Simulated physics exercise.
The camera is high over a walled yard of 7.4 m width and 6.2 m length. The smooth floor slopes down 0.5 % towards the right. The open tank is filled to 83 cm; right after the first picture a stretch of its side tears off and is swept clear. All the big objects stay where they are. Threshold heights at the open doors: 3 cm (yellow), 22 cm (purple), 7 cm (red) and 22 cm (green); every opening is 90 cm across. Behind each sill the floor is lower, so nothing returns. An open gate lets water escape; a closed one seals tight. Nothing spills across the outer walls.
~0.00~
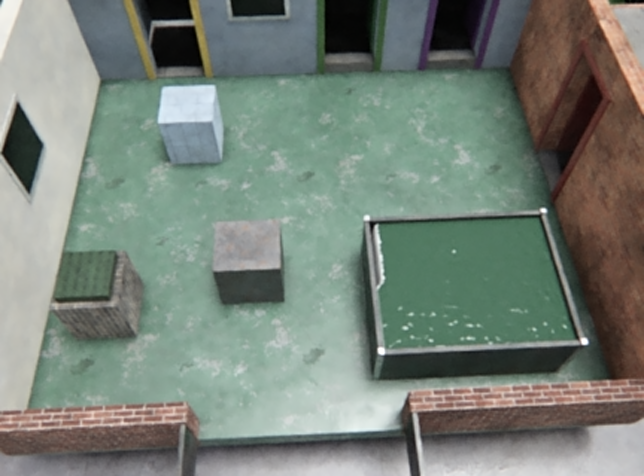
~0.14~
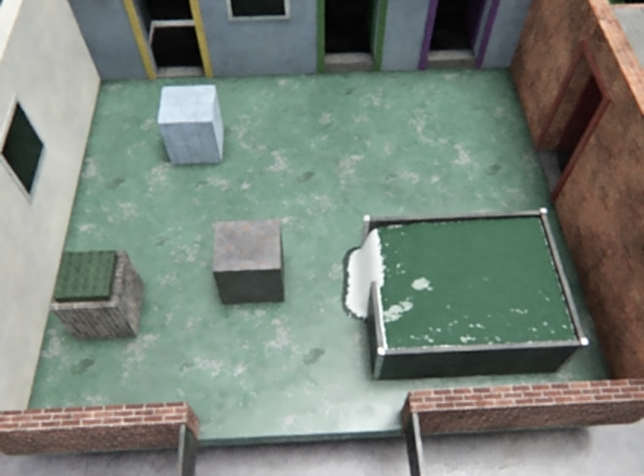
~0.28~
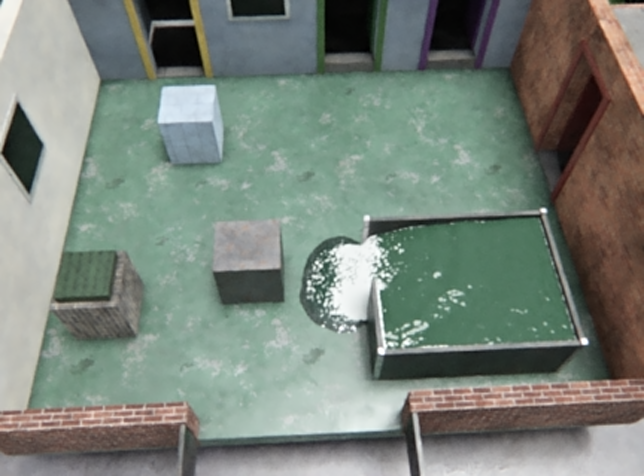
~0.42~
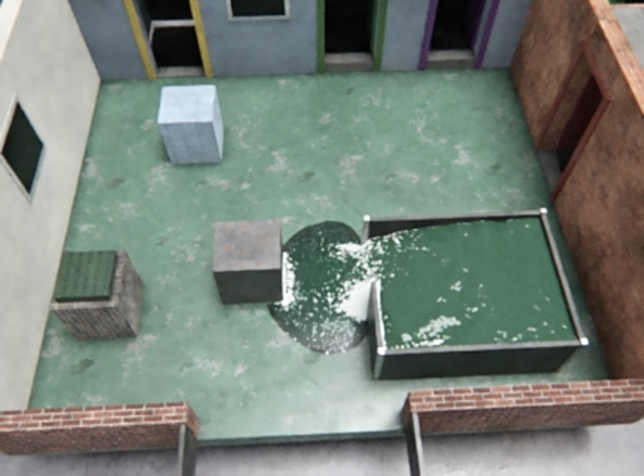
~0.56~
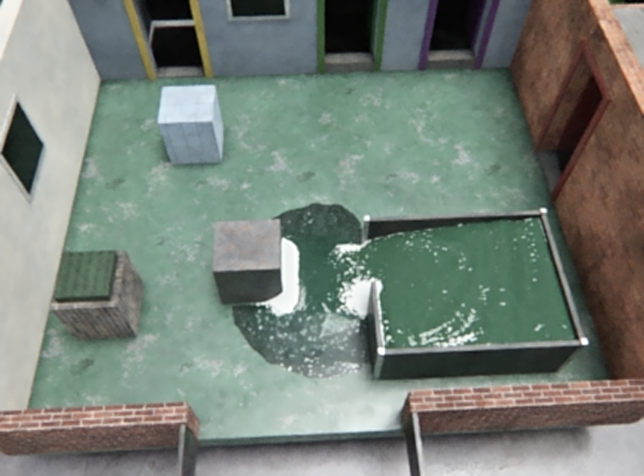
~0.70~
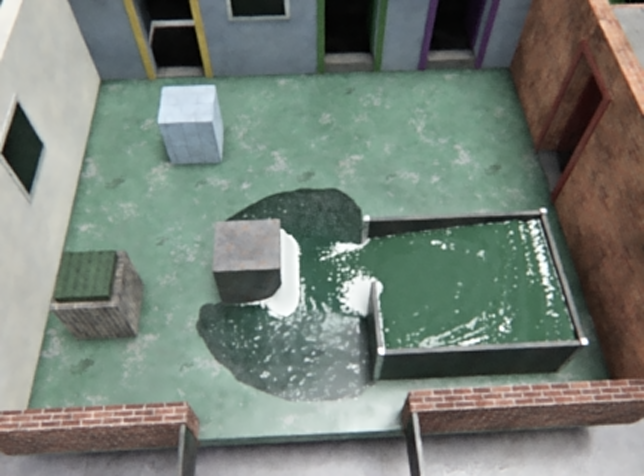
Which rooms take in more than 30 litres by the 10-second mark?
Within that time: At the yellow door it goes over the limit; at the purple door it does not reach the limit; at the red door it does not reach the limit; at the green door it keeps below the limit.
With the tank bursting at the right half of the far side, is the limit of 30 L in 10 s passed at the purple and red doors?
Against that limit: Purple past it, red over.
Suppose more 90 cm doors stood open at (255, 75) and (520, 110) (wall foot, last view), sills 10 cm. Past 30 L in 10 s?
In that order: Over, not over.
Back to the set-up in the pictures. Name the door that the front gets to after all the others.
It is the red one.
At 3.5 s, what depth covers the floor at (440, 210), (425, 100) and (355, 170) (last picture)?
About 0, 0 and 1 cm.
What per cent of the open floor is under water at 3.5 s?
About 55 per cent.
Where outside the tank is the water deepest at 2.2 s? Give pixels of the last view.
Around (299, 286).
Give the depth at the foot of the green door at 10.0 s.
Roughly 9.0 cm deep.
After 1.4 s water covers 25 % of the floor and is deepest (56 cm) near (287, 286); yellow door not reached, purple door not reached, red door not reached, green door not reached.
After 2.2 s water covers 45 % of the floor and is deepest (45 cm) near (299, 286); yellow door 4 cm at the sill, 0 L in, purple door not reached, red door not reached, green door not reached.
After 3.5 s water covers 55 % of the floor and is deepest (32 cm) near (299, 286); yellow door 8 cm at the sill, 18 L in, purple door not reached, red door not reached, green door 11 cm at the sill, 0 L in.
After 6.0 s water covers 75 % of the floor and is deepest (20 cm) near (299, 286); yellow door 7 cm at the sill, 43 L in, purple door 3 cm at the sill, 0 L in, red door 2 cm at the sill, 0 L in, green door 8 cm at the sill, 0 L in.
After 10.0 s water covers 90 % of the floor and is deepest (15 cm) near (510, 67); yellow door 4 cm at the sill, 63 L in, purple door 5 cm at the sill, 0 L in, red door 6 cm at the sill, 0 L in, green door 9 cm at the sill, 0 L in.
